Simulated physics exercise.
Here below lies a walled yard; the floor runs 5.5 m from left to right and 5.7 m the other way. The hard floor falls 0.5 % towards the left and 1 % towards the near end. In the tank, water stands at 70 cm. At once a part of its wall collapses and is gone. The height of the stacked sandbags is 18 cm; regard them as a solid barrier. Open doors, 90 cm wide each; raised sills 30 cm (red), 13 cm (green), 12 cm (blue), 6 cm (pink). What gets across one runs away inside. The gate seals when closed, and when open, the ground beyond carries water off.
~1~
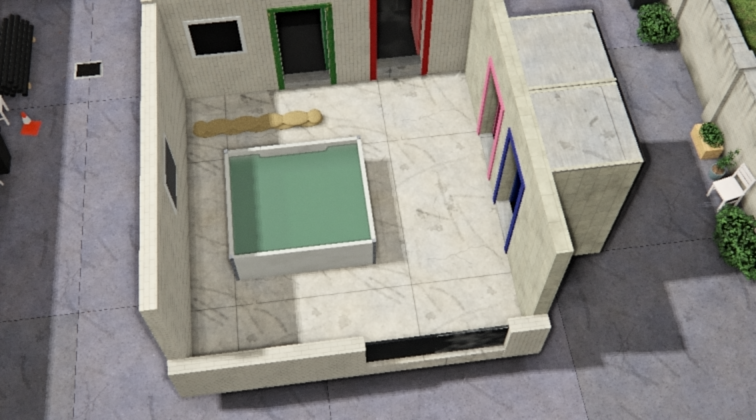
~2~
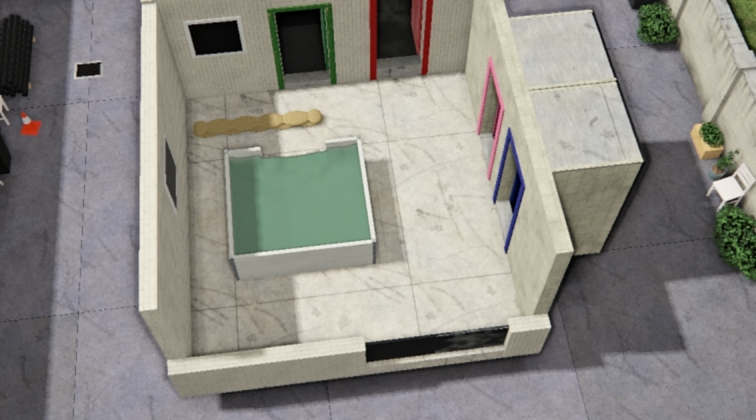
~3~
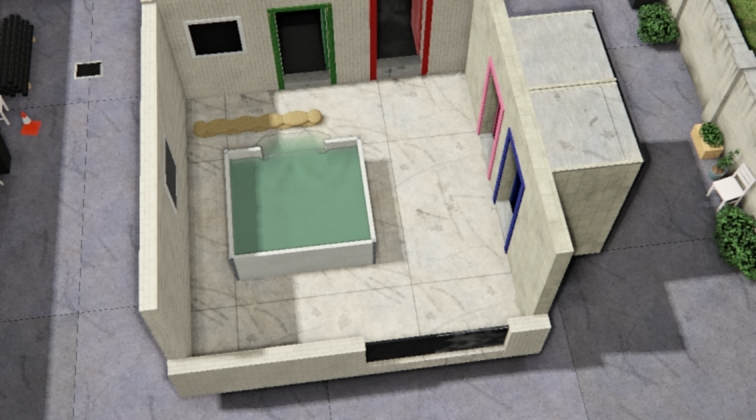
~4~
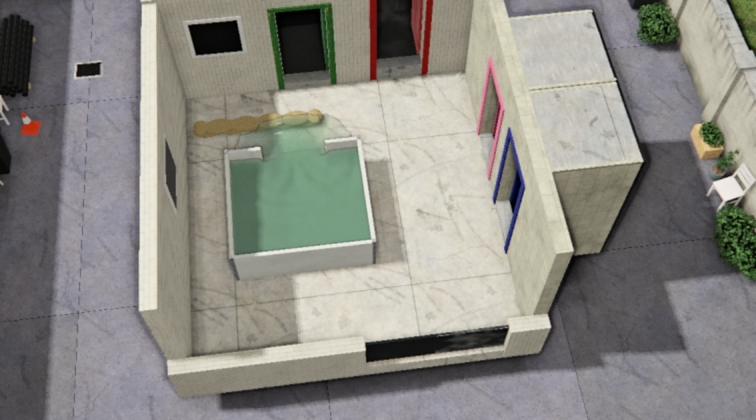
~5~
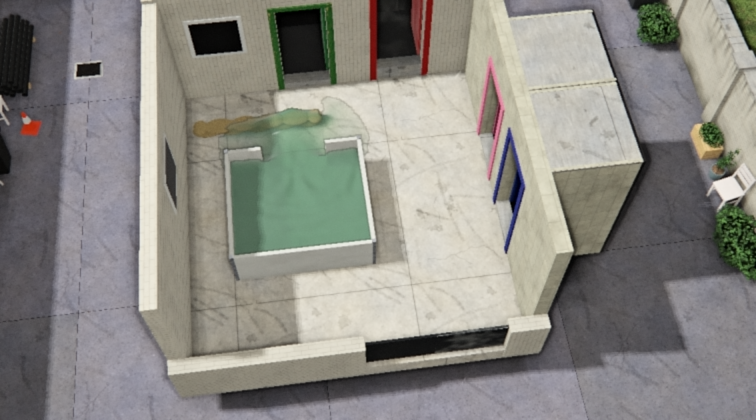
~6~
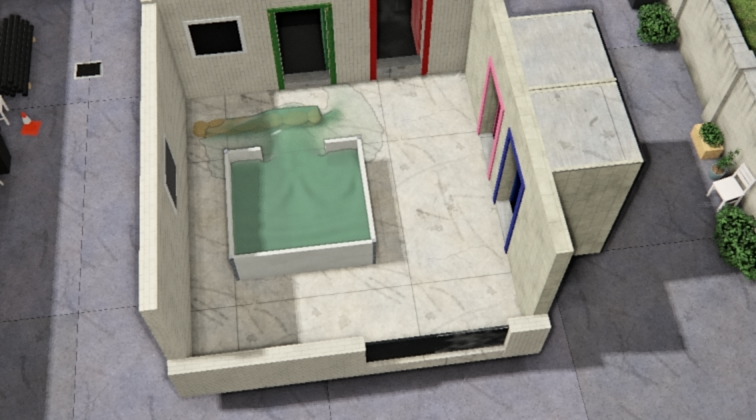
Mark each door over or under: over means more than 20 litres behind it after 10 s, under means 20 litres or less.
Red door under, green door over, blue door under, pink door over.
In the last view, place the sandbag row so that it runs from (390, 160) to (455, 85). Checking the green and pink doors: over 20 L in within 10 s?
Green exceeded, pink within the limit.
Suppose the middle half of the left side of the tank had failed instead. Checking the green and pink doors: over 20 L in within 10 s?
Against the limit, the green door stays within it and the pink door exceeds it.
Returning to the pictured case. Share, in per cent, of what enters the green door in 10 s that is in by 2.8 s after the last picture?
I'd put it at about 85 per cent by that point.
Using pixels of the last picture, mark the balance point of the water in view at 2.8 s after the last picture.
Centre: Approx. (306, 175) px.
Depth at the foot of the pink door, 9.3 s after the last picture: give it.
Roughly 9.0 centimetres.
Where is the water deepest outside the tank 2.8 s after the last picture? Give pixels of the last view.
Look at roughly (283, 136).
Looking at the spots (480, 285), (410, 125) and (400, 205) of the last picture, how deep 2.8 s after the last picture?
Around 0 cm, 3 cm and 0 cm, in the order given.
Then, 0.7 s after the last picture water covers 30 % of the floor and is deepest (46 cm) near (293, 135); red door 14 cm at the sill, 0 L in, green door 27 cm at the sill, 16 L in, blue door not reached, pink door not reached.
Then, 1.5 s after the last picture water covers 40 % of the floor and is deepest (39 cm) near (293, 135); red door 15 cm at the sill, 0 L in, green door 24 cm at the sill, 62 L in, blue door not reached, pink door not reached.
Then, 2.8 s after the last picture water covers 60 % of the floor and is deepest (31 cm) near (283, 136); red door 10 cm at the sill, 0 L in, green door 15 cm at the sill, 89 L in, blue door 4 cm at the sill, 0 L in, pink door 9 cm at the sill, 1 L in.
Then, 5.3 s after the last picture water covers 90 % of the floor and is deepest (24 cm) near (193, 364); red door 13 cm at the sill, 0 L in, green door 12 cm at the sill, 106 L in, blue door 6 cm at the sill, 0 L in, pink door 13 cm at the sill, 45 L in.
Then, 9.3 s after the last picture water covers 95 % of the floor and is deepest (20 cm) near (349, 275); red door 9 cm at the sill, 0 L in, green door 8 cm at the sill, 106 L in, blue door 14 cm at the sill, 2 L in, pink door 9 cm at the sill, 97 L in.
